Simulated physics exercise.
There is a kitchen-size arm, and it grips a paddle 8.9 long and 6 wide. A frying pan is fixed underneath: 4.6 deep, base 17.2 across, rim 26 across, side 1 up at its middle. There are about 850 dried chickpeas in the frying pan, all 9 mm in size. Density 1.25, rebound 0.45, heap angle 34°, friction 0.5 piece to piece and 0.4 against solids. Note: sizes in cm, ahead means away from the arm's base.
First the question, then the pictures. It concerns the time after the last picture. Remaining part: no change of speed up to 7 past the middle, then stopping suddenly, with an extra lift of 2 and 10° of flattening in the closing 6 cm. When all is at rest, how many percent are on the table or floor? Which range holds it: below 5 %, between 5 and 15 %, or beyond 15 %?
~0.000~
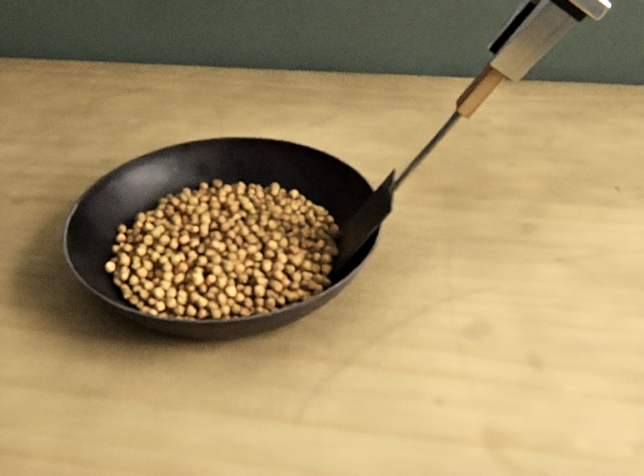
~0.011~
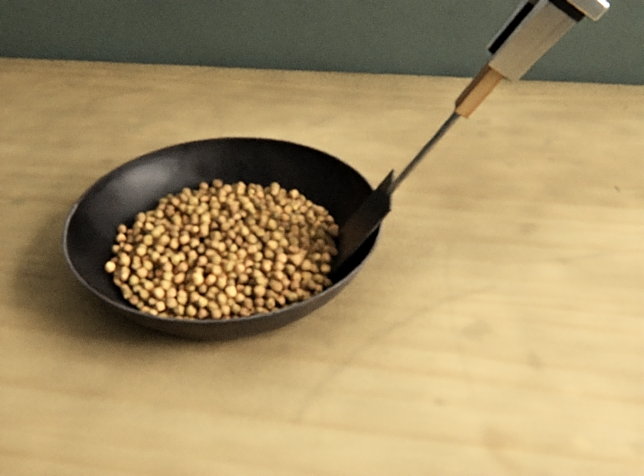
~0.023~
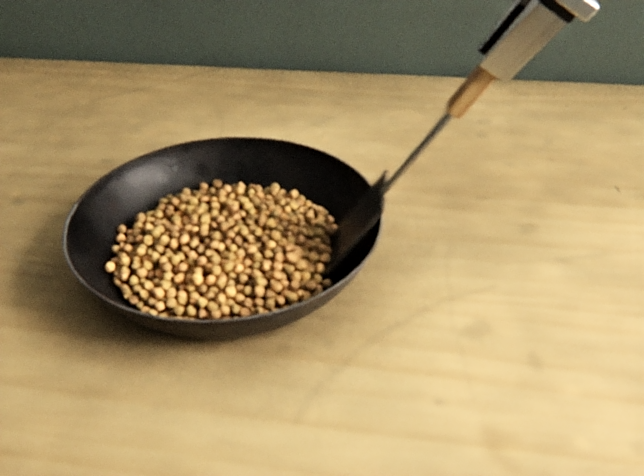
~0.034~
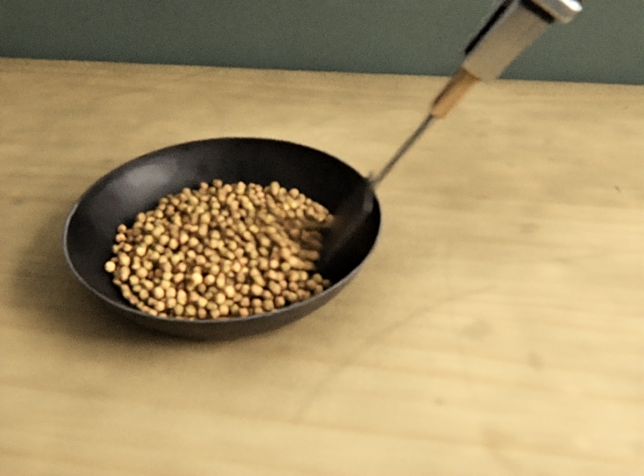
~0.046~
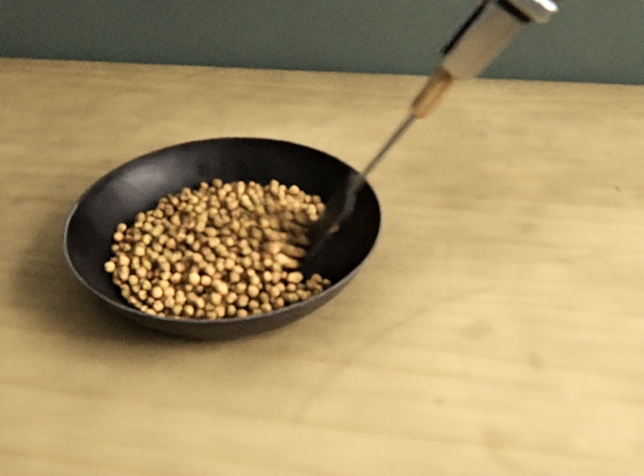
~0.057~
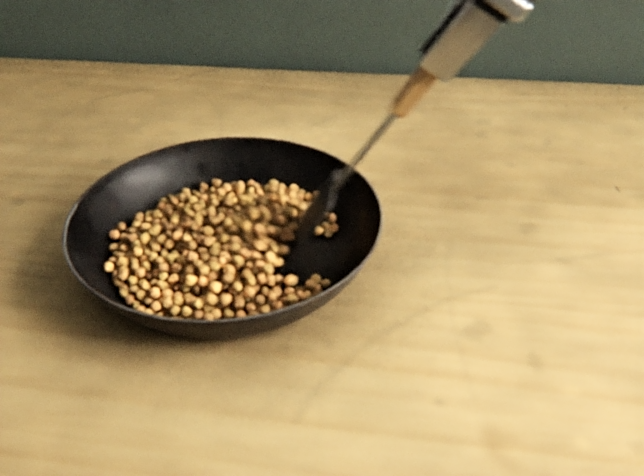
The range between 5 and 15 %.
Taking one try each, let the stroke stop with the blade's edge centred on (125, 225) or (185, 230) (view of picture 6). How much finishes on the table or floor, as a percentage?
First try about 15 percent, second about 0 percent.
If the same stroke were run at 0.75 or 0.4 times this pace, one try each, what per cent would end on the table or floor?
Near 5 and near 0 percent respectively.
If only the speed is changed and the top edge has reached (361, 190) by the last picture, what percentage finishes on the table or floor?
About 0 percent.
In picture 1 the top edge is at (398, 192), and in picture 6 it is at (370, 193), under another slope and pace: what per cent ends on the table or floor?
Around 0 per cent finishes there.
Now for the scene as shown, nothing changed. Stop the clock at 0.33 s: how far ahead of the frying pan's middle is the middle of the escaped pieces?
I reckon roughly 20 centimetres.
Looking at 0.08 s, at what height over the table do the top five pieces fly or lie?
I'd put them at about 6 centimetres above the table.
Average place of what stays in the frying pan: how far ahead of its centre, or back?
About 3.5 centimetres ahead.
By 0.08 s, sloping 57°, highest piece 7 above the table; 854 in the frying pan.
By 0.11 s, sloping 54°, highest piece 8 above the table; 854 in the frying pan.
By 0.33 s, sloping 47°, highest piece 5 above the table; 785 in the frying pan, 60 on the table or floor, 9 on the blade or in flight.
By 1.38 s, sloping 47°, highest piece 4 above the table; 785 in the frying pan, 69 on the table or floor.
Final count, 785 in the frying pan, 69 on the table or floor. That is 8 % on the table or floor.
